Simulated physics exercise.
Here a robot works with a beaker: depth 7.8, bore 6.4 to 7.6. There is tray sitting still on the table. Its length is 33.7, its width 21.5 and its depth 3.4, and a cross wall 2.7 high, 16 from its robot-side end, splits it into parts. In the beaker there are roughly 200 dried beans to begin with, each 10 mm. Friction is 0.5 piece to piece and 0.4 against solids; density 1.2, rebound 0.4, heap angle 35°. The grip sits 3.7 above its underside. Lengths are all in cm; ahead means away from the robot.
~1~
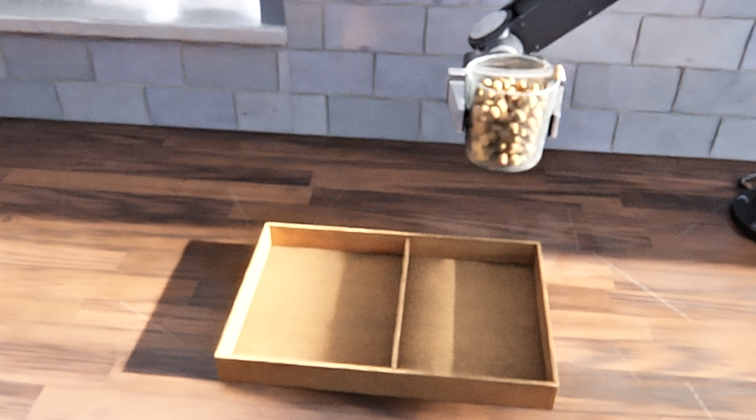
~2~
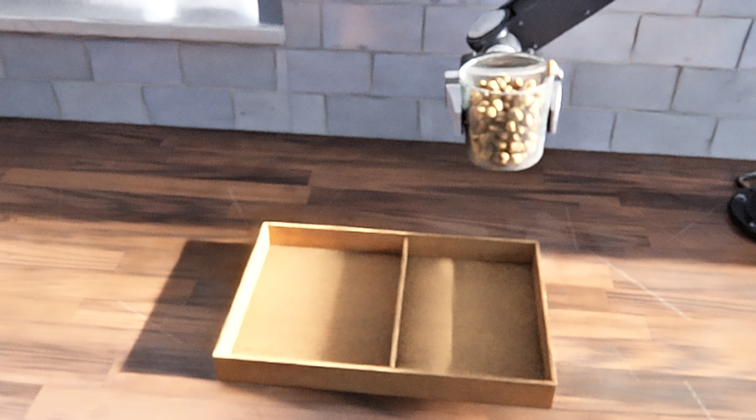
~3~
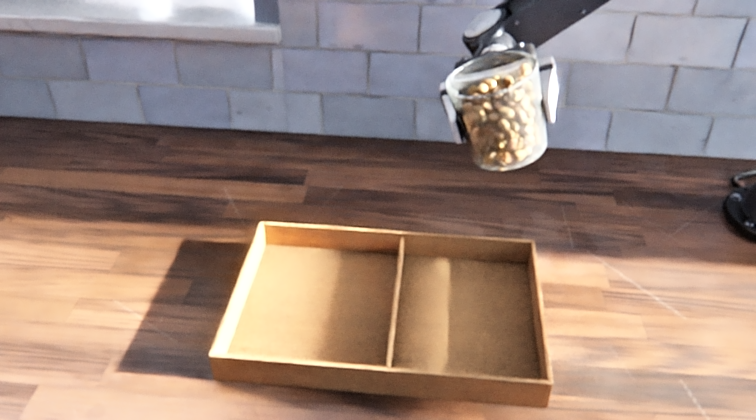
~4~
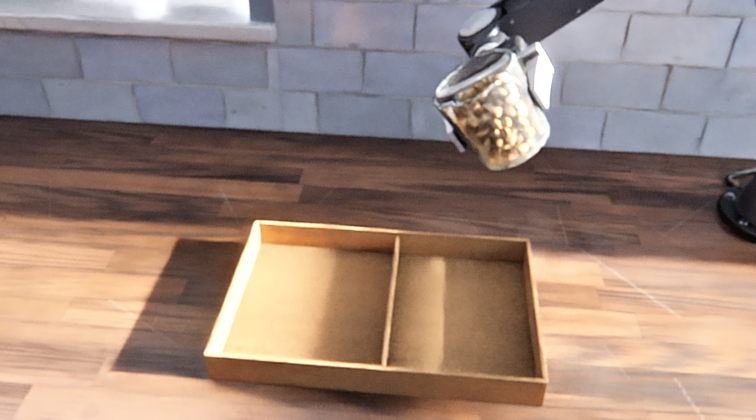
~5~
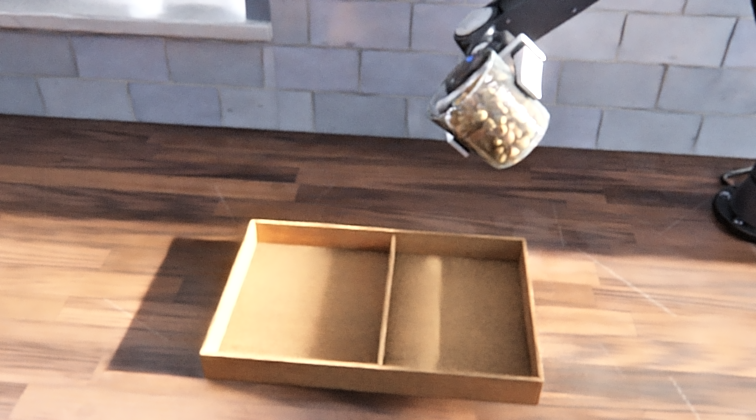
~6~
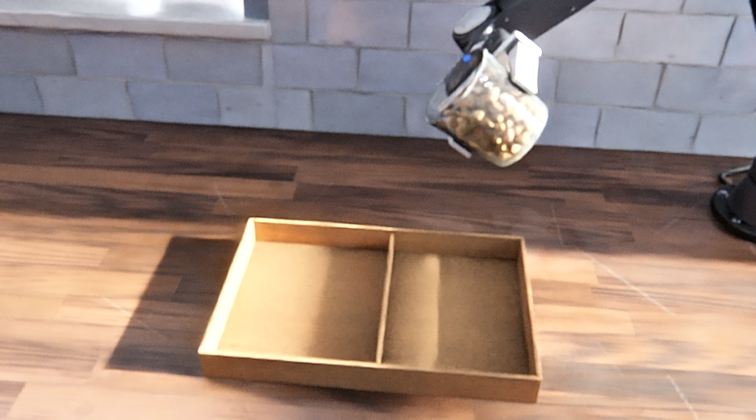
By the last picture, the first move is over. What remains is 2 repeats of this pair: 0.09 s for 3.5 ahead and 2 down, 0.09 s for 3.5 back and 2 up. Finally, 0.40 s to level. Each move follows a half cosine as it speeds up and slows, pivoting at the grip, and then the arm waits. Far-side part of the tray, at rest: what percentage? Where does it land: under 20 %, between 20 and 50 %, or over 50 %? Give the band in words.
It falls in the band under 20 %.
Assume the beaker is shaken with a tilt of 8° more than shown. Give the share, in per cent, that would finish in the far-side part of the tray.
Estimate: Close to 20 per cent.
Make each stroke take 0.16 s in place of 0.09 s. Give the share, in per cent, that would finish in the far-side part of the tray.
That gives about 0 percent.
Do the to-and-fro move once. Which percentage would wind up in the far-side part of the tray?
Then roughly 5 percent.
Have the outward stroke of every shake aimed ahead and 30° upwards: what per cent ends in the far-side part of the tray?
You'd expect near 45 percent of it there.
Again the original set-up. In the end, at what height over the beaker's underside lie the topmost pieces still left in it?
I'd put it at close to 7.5 centimetres.
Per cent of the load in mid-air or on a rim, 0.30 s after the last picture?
I'd reckon close to 7 per cent.
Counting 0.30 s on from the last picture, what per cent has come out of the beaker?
Share gone: Around 5 %.
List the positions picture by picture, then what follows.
The first picture shows beaker middle at (507, 116), level; upper third of the load around (509, 104), from x 475 to 560, top at y 75; 201 in the beaker.
The second picture shows beaker middle at (505, 115), tilted 5° forward; upper third of the load around (508, 103), from x 470 to 550, top at y 70.
The third picture shows beaker middle at (501, 114), tilted 19° forward; upper third of the load around (507, 101), from x 465 to 535, top at y 70.
The fourth picture shows beaker middle at (495, 114), tilted 35° forward; upper third of the load around (502, 101), from x 455 to 540, top at y 75.
The fifth picture shows beaker middle at (491, 113), tilted 49° forward; upper third of the load around (499, 99), from x 455 to 535, top at y 75.
The sixth picture shows beaker middle at (489, 112), tilted 54° forward; upper third of the load around (496, 99), from x 450 to 535, top at y 75; 201 in the beaker.
Then, 0.30 s after the last picture, tilted 54° forward, highest piece 28 above the table; 186 in the beaker, 1 in the far-side part, 14 in flight or on a rim.
Then, 0.61 s after the last picture, tilted 17° forward, highest piece 30 above the table; 173 in the beaker, 22 in the far-side part, 4 in the robot-side part, 2 on the table or floor.
Then, 0.96 s after the last picture, level, highest piece 31 above the table; 173 in the beaker, 22 in the far-side part, 3 in the robot-side part, 3 on the table or floor.
Then, 2.01 s after the last picture, level, highest piece 31 above the table; 173 in the beaker, 22 in the far-side part, 3 in the robot-side part, 3 on the table or floor.
Final count, 173 in the beaker, 22 in the far-side part, 3 in the robot-side part, 3 on the table or floor. That is 11 % in the far-side part of the tray.
